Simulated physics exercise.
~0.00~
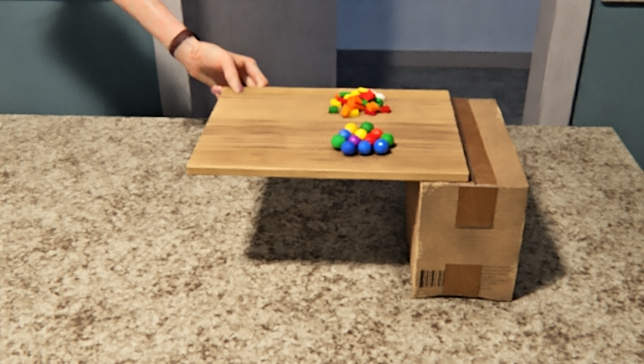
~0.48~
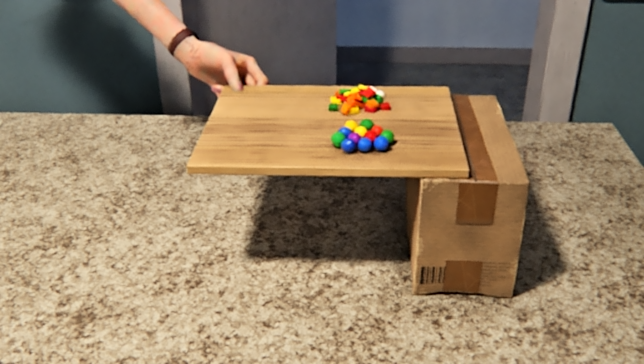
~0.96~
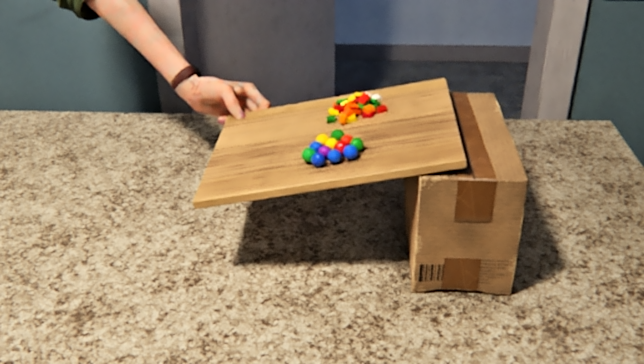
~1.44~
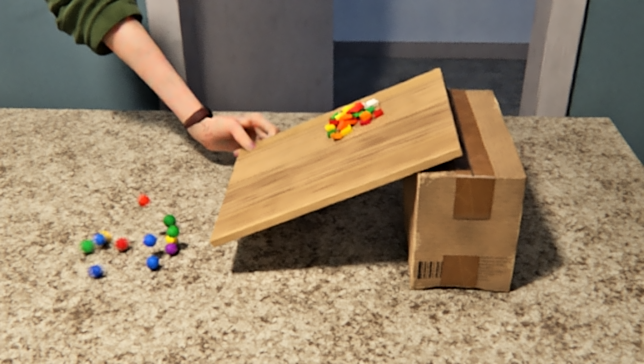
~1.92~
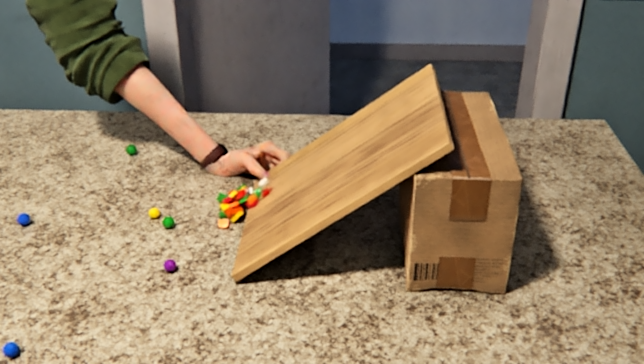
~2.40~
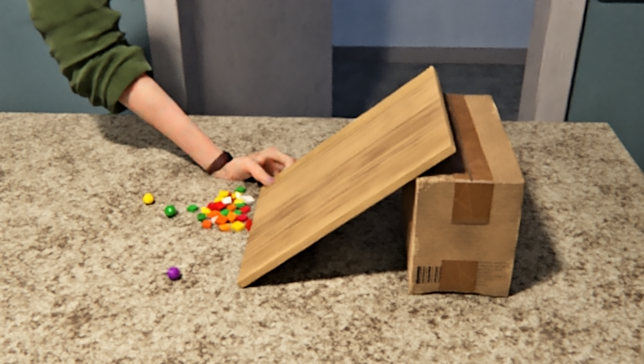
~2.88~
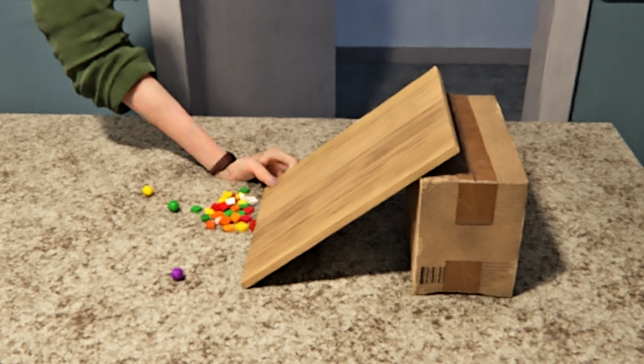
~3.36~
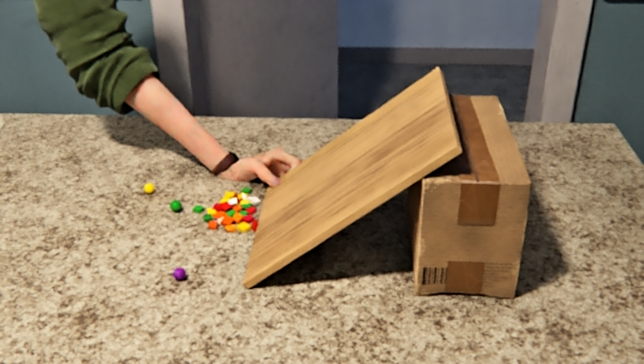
In the video, a hand lowers one end of a wooden board propped on a cardboard box, and the front group of colourful balls rolls off left and scatters, mostly out of view. The back pile of colourful pieces slides down later, settling near the board's lowered end.
